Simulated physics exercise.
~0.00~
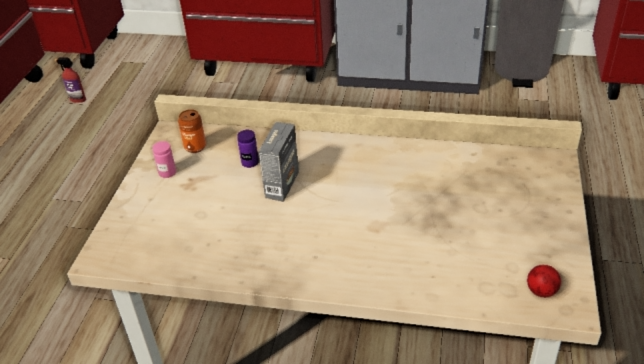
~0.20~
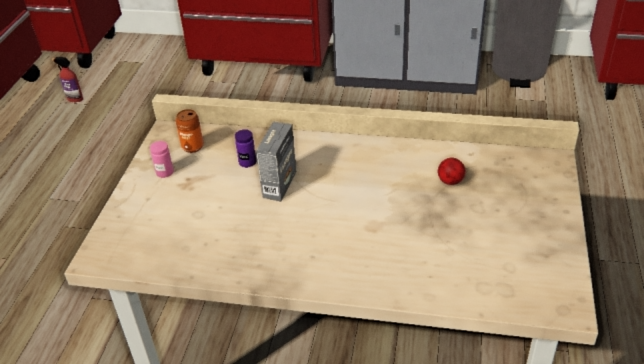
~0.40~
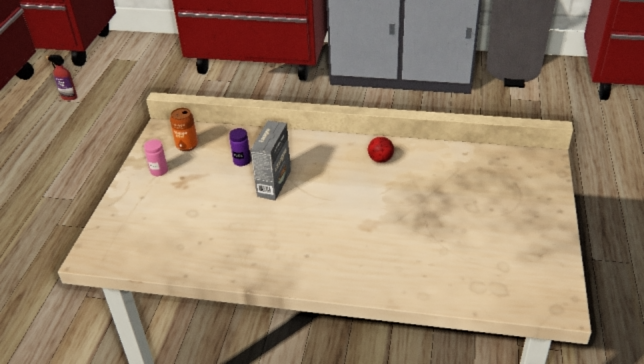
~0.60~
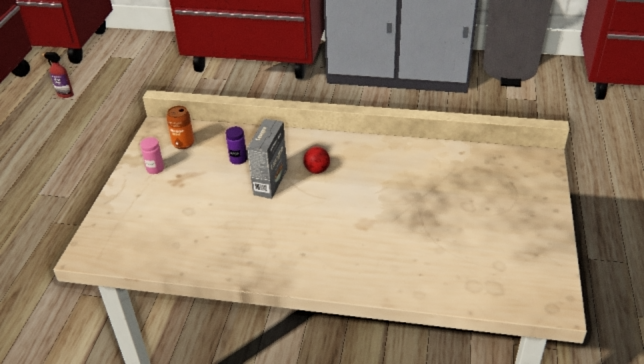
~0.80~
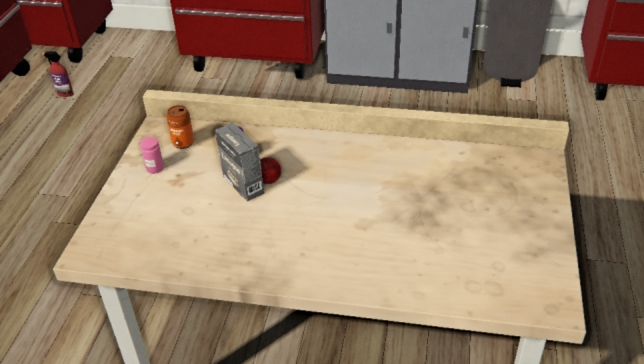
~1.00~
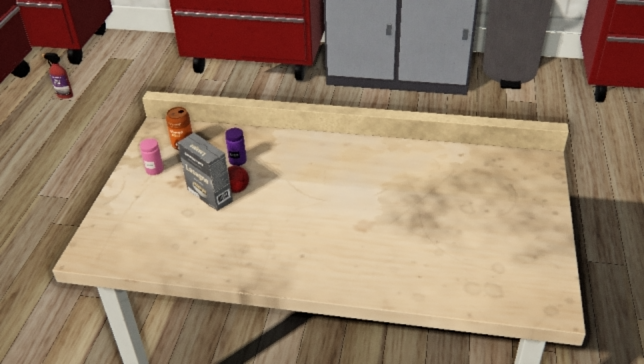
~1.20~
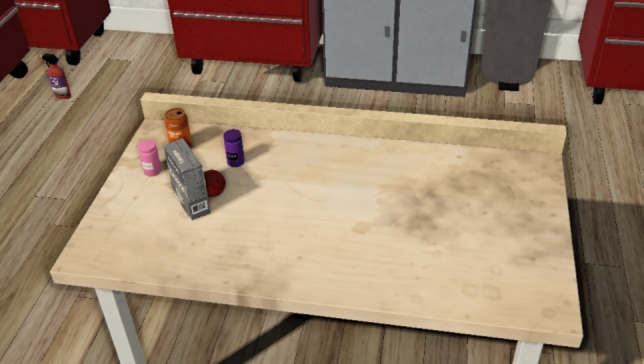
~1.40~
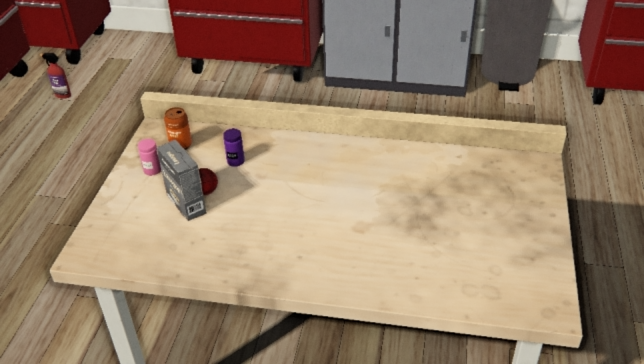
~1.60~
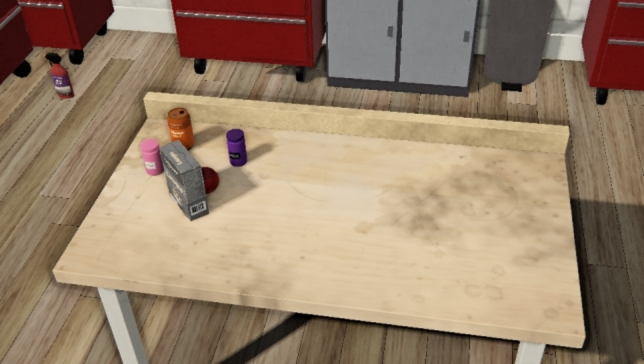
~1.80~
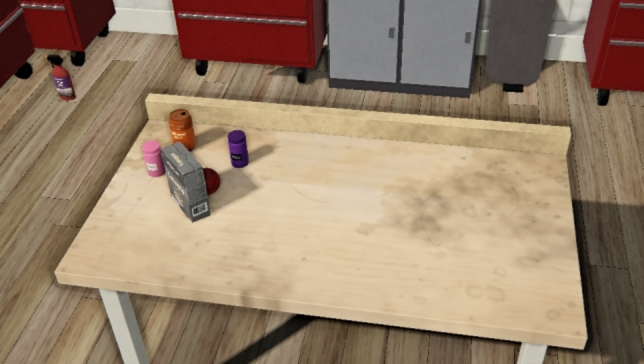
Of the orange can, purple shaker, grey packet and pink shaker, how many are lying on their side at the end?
None of them are lying on their side; all four are still upright at the end.
